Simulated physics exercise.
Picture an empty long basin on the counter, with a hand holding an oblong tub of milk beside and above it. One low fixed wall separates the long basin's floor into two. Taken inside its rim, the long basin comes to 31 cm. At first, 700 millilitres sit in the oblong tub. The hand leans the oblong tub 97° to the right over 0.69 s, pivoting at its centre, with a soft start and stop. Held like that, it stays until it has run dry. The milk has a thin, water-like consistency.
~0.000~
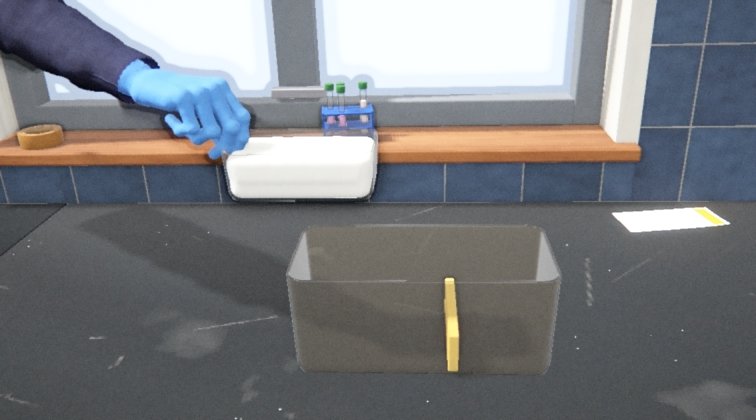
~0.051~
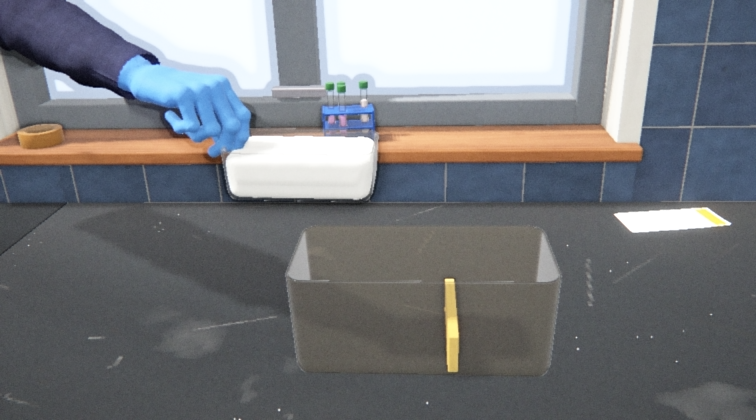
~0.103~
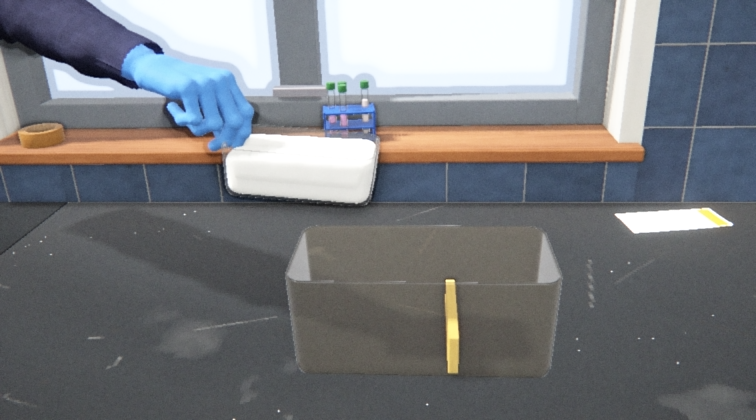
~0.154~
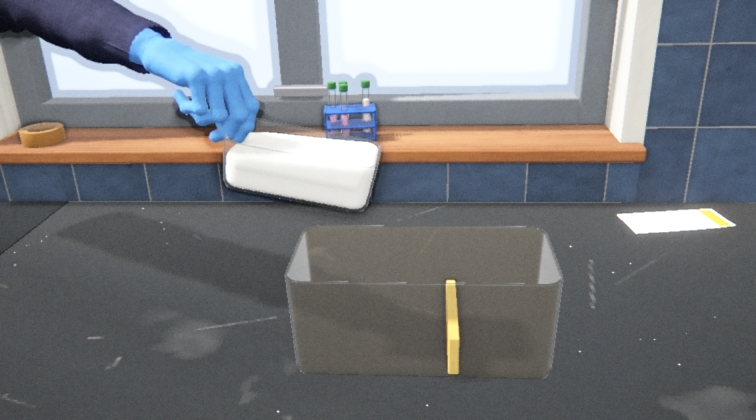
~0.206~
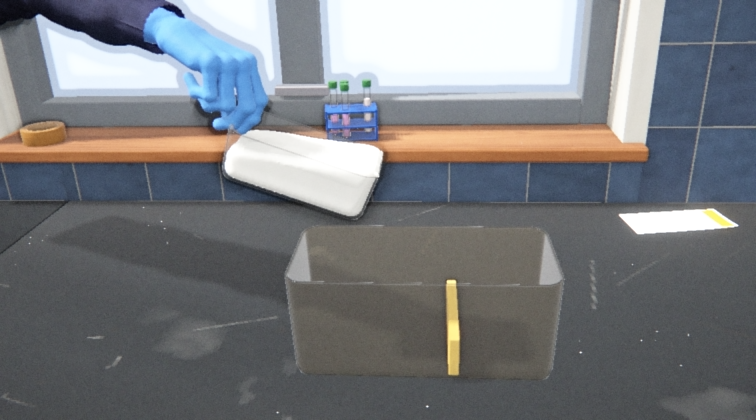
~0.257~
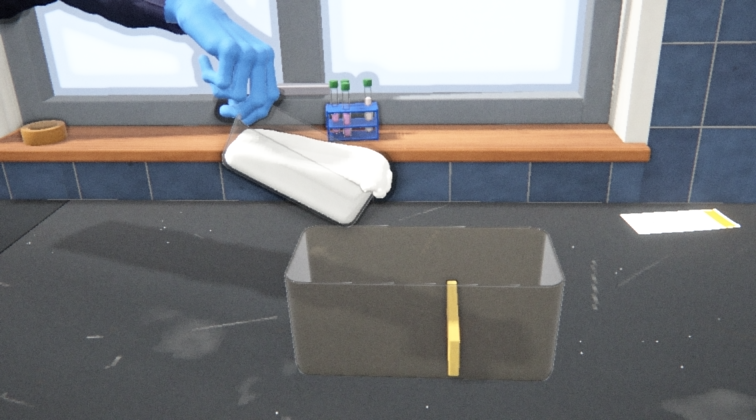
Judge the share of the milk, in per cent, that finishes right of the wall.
6 percent, roughly.
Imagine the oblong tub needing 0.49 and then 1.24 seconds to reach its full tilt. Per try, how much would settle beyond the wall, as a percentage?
I'd say 10 percent on the first go, 20 percent on the next.
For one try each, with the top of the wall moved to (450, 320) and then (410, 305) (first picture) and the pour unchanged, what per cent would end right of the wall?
It comes to 25 per cent, and then 70 per cent.
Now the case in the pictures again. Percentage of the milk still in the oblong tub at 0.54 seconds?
Roughly 10 percent.
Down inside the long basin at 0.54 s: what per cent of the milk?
Fraction in basin: Approx. 60%.
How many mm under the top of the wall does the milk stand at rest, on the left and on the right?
Roughly 28 mm on the left side and roughly 48 mm on the right.
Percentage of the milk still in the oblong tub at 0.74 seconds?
Around 1 in a hundred.
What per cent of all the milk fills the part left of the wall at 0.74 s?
The fraction is near 90 percent.
After 0.54 s the tilt is 86° and 9 per cent is still to pour, 59 is left of the wall and 2 right of it.
After 0.74 s the tilt is 97° and 1 per cent is still to pour, 89 is left of the wall and 3 right of it.
After 0.96 s the tilt is 97° and 0 per cent is still to pour, 88 is left of the wall and 6 right of it.
After 1.19 s the tilt is 97° and 0 per cent is still to pour, 89 is left of the wall and 6 right of it.
In the end 89 per cent lies left of the wall, 6 right of it and 5 outside.
